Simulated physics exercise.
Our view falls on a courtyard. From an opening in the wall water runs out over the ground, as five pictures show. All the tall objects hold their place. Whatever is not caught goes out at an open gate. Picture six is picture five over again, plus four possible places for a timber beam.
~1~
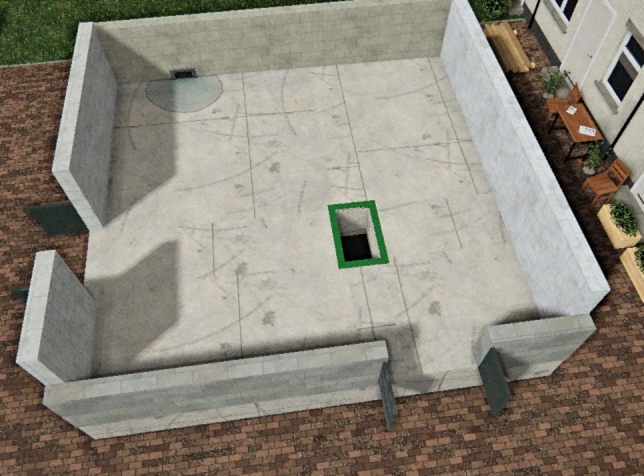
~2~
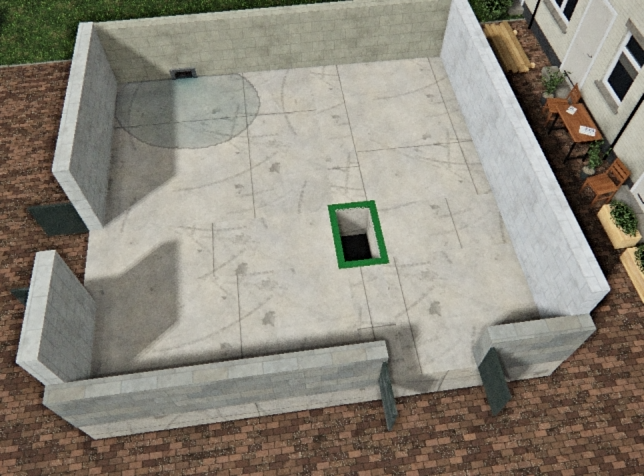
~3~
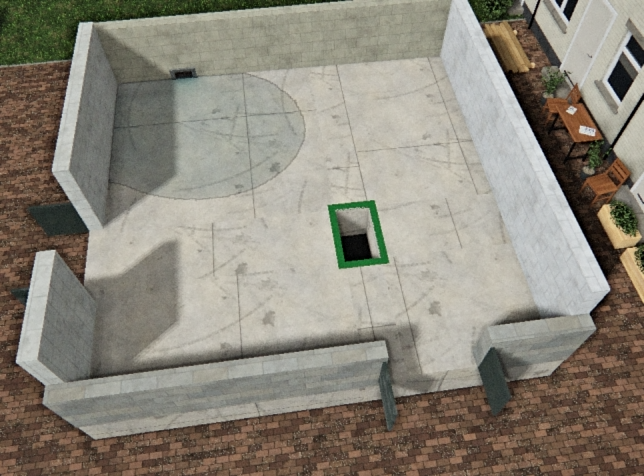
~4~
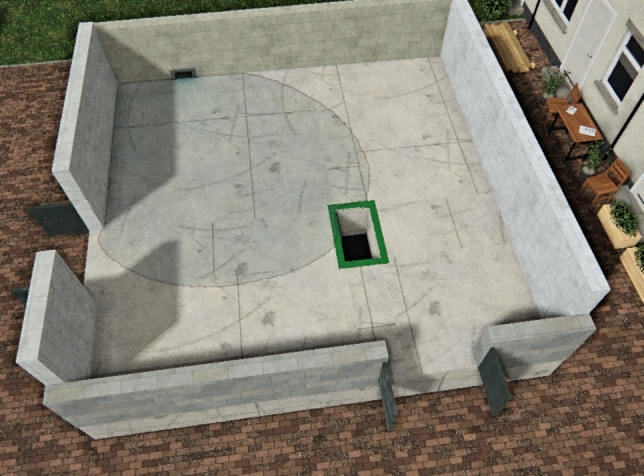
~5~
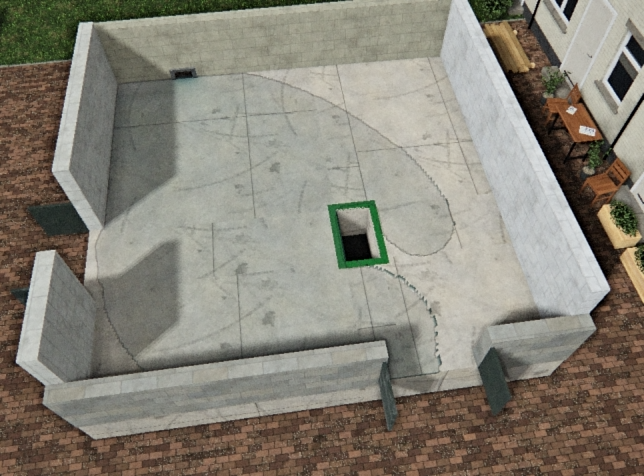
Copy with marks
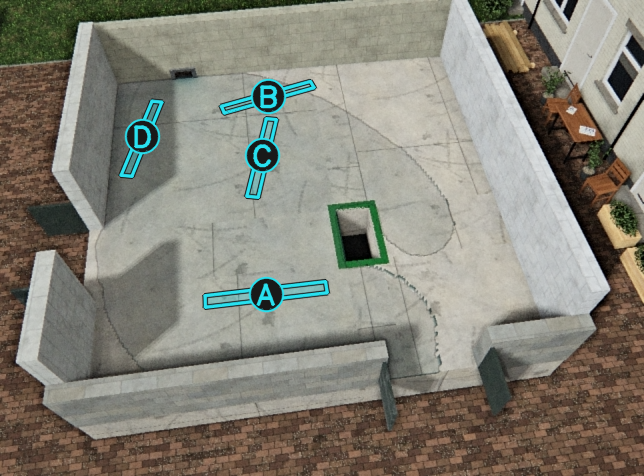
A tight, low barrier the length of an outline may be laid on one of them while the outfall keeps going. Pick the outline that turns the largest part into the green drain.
Spot A.
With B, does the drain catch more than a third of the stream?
No.
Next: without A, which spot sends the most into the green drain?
The answer is D.
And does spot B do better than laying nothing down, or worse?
Spot B is worse.
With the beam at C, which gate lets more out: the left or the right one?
The right one.
On the marked copy, A from (205, 301) to (326, 287); B from (222, 109) to (312, 84); C from (252, 196) to (271, 119); D from (126, 175) to (156, 101).
Choosing A, about 39 % of the stream runs into the green drain, about 60 % out by the gates.
Choosing B, about 14 % of the stream runs into the green drain, about 85 % out by the gates.
Choosing C, about 4 % of the stream runs into the green drain, about 95 % out by the gates.
Choosing D, about 23 % of the stream runs into the green drain, about 76 % out by the gates.
